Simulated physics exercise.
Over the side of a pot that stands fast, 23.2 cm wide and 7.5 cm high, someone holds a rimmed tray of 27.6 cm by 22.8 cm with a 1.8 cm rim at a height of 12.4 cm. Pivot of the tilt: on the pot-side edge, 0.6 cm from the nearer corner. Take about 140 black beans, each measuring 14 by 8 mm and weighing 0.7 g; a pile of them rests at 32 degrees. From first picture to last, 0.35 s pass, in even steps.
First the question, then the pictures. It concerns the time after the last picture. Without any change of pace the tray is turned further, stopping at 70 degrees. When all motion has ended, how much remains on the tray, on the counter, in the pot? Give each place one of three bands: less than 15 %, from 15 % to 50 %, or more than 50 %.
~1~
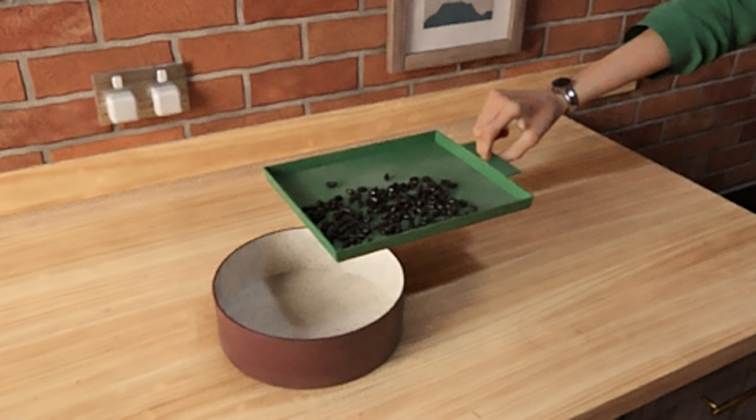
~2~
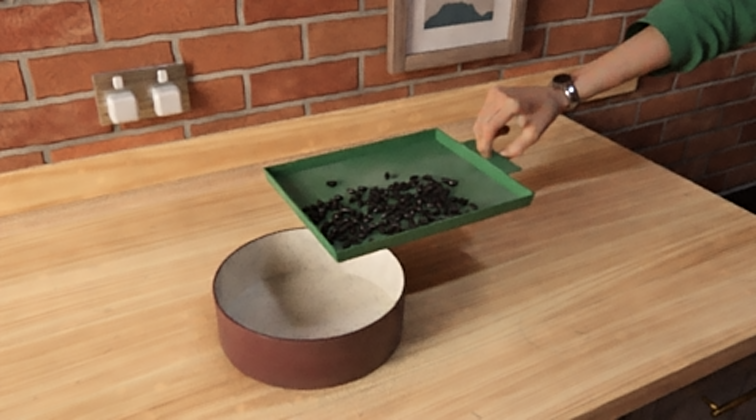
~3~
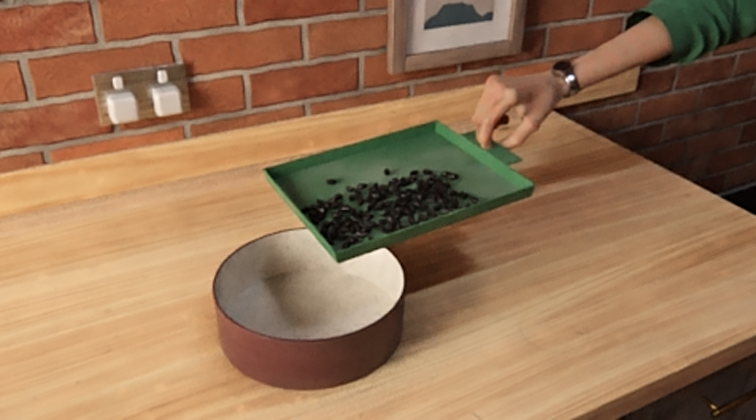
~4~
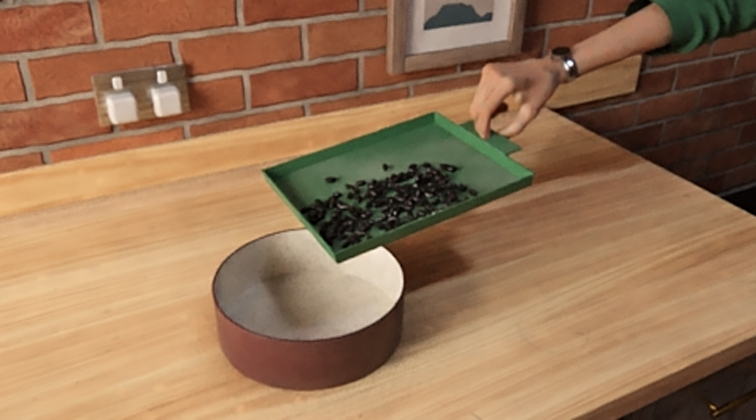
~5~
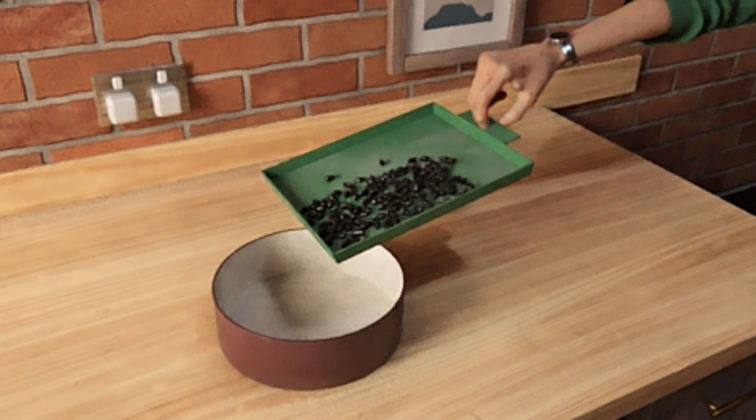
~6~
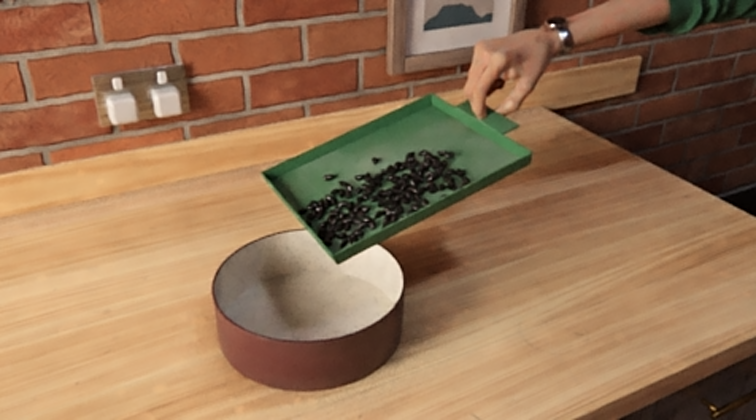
Result: Tray: Large. Counter: Small. Pot: Medium.
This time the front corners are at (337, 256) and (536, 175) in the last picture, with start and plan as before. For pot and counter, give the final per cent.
Pot 55 % / counter 10 %.
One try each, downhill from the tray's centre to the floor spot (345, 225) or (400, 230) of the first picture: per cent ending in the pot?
65 and 40 %.
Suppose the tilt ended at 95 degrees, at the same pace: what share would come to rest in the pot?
Around 80 in a hundred.
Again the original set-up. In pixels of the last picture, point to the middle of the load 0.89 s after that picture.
Load centre est.: (319, 208) px.
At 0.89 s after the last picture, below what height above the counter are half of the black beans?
About 16 centimetres.
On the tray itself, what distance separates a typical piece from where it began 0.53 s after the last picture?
About 6 cm.
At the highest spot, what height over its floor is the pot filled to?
I'd put it at close to 1.0 centimetres.
Then, 0.53 s after the last picture, tilt 41 degrees; the tray holds 100 %, the pot 0 %.
Then, 0.89 s after the last picture, tilt 59 degrees; the tray holds 95 %, the pot 0 %.
Then, 1.33 s after the last picture, tilt 70 degrees; the tray holds 85 %, the pot 5 %.
In the end, tray 60 %, counter 5 %, pot 35 %.
